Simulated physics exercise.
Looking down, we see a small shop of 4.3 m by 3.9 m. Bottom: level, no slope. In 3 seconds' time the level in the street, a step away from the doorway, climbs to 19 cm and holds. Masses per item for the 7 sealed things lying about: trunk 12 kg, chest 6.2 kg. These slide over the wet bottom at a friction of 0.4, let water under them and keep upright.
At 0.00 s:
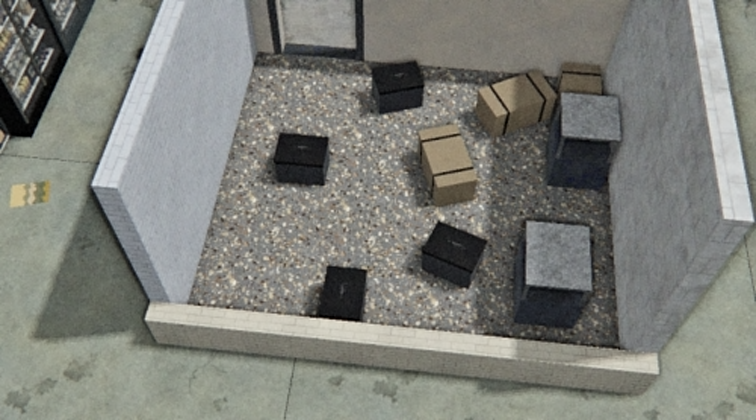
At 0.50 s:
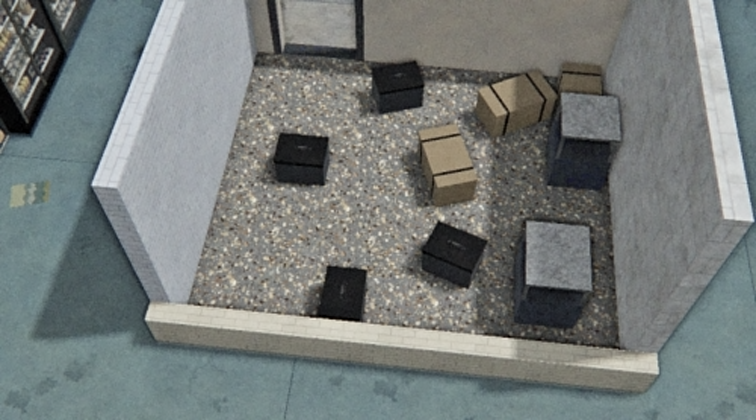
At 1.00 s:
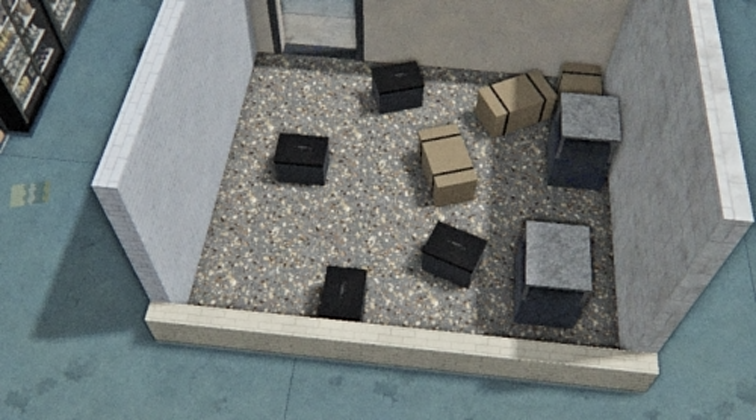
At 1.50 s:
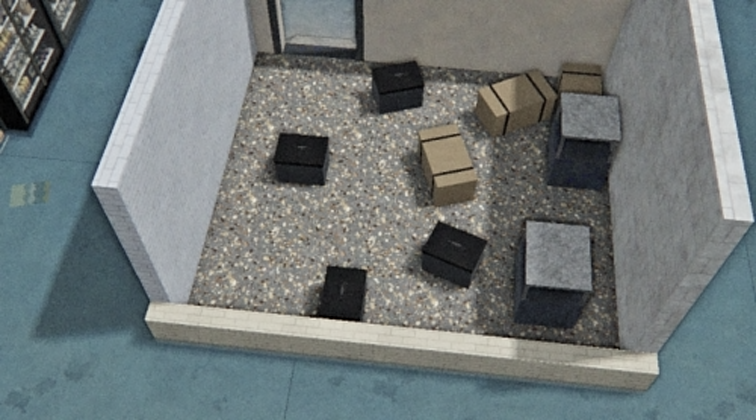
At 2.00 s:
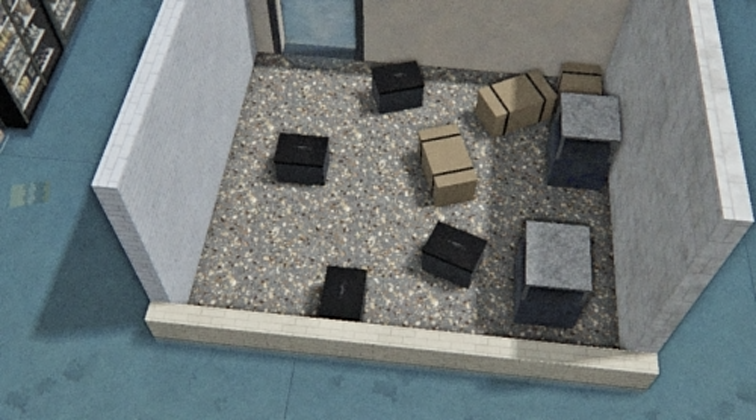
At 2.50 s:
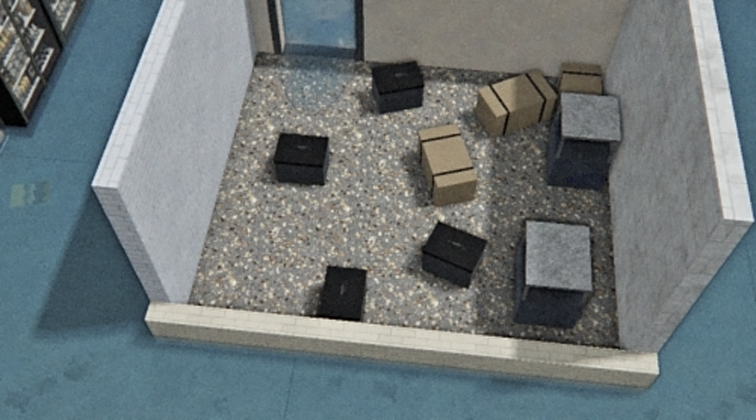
Blue-green water spreads across the grey pavement around a small walled shop seen from above, deepening in colour while the pebbled floor inside stays dry. It then shows in the doorway at the back, and a thin sheet slips onto the floor just inside, while the black, tan and grey boxes stay still.
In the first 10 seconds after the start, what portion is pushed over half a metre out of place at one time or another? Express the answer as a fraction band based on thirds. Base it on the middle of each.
The band is one third to two thirds.
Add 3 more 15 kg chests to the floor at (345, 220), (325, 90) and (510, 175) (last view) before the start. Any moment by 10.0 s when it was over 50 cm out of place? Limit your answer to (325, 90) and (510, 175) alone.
Order as asked: Farther and not as far.
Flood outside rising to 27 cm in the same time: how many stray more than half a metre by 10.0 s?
Result: 4.
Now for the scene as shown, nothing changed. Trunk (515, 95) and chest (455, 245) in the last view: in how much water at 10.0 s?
Depth approx. 2 cm / 3 cm.
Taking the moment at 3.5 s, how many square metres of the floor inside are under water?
Wet area: Approx. 3.0 m2.
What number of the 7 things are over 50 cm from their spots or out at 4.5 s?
Tally: 1.
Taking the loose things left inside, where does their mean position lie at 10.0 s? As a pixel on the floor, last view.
Around (486, 183).
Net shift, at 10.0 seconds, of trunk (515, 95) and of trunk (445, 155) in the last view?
Respectively 0 and 0 centimetres.
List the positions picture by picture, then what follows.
In the first frame, a trunk at (447, 155) rests on the ground; a chest at (398, 76) rests on the ground; 0.0 m2 under water; 0 of 7 have shifted.
In the second frame, a trunk at (447, 155), on the bottom; a chest at (398, 76), on the bottom; 0.0 m2 under water; 0 of 7 have shifted.
In the third frame, a trunk at (447, 155), on the bottom; a chest at (398, 76), on the bottom; water covers 0.0 m2; 0 of 7 have shifted.
In the fourth frame, a trunk at (447, 155) rests on the ground; a chest at (398, 76) rests on the ground; water covers 0.0 m2; 0 of 7 have shifted.
In the fifth frame, a trunk at (447, 155) rests on the ground; a chest at (398, 76) rests on the ground; 0.1 m2 under water; 0 of 7 have shifted.
In the sixth frame, a trunk at (447, 155), on the bottom; a chest at (398, 76) rests on the ground; 0.6 m2 under water; 0 of 7 have shifted.
After 3.5 s 0 of 7 are over 50 cm from their spots; 0 afloat.
After 4.5 s 1 of 7 are over 50 cm from their spots; 0 afloat.
After 7.0 s 1 of 7 are over 50 cm from their spots; 2 afloat.
After 10.0 s 3 of 7 are over 50 cm from their spots, and 3 have been at some point; 2 afloat.
